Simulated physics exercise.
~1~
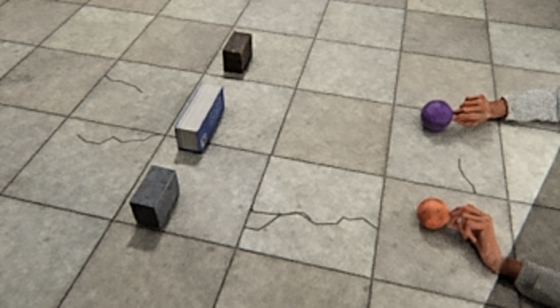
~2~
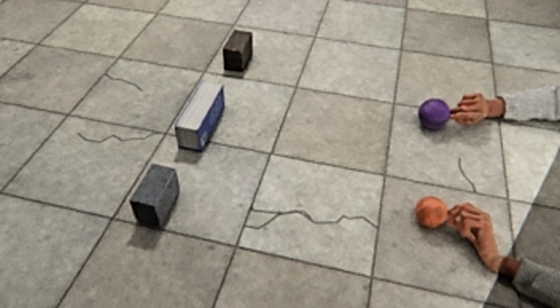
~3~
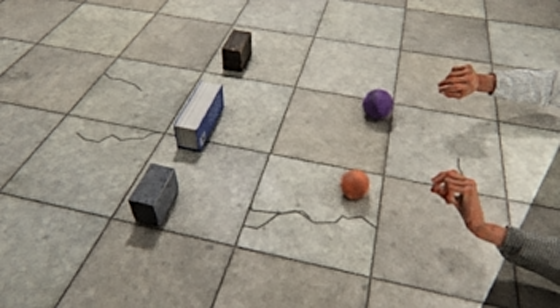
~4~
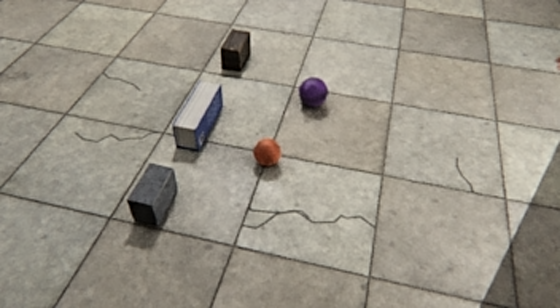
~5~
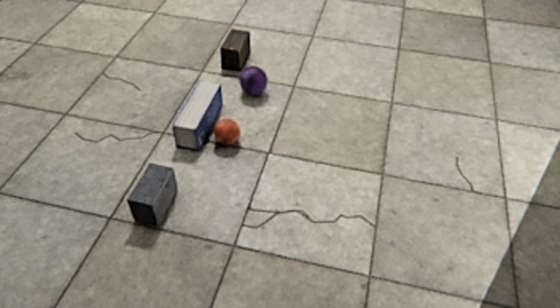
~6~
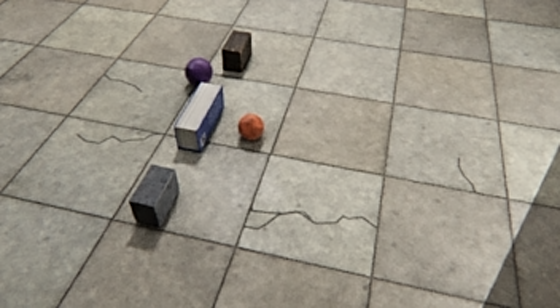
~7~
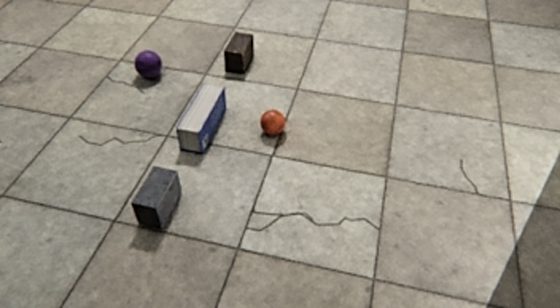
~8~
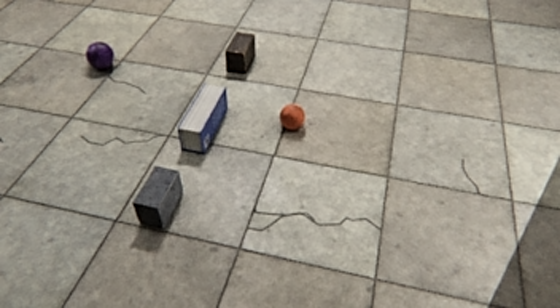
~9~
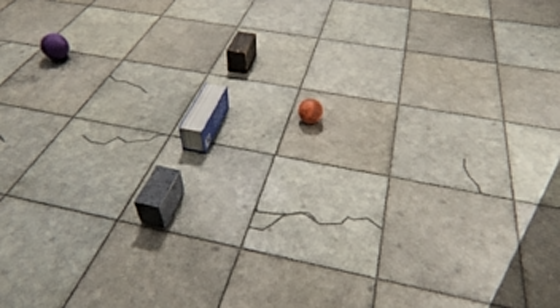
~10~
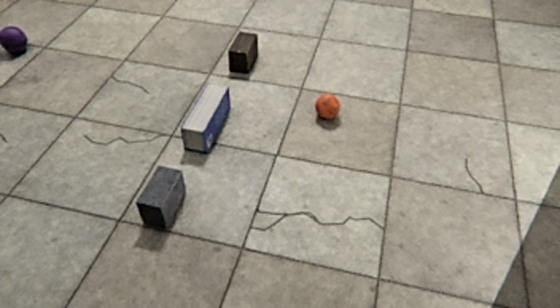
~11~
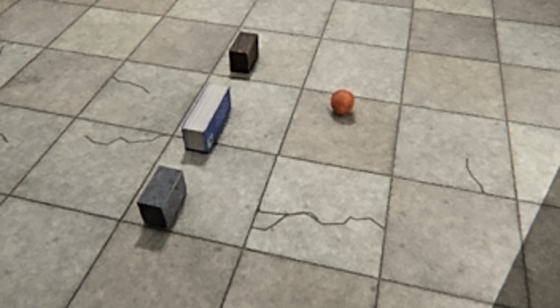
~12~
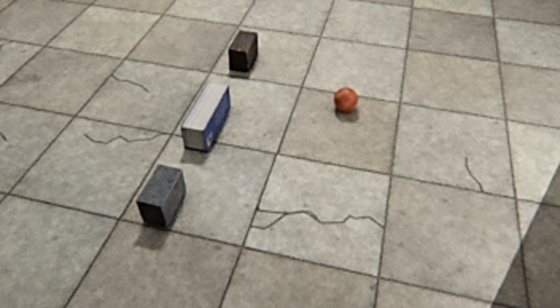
On a tiled floor, two hands release a purple ball and an orange ball toward three blocks; the orange one hits the middle block and rolls back right, coming to rest, while the purple one passes through a gap and rolls out of view at left.
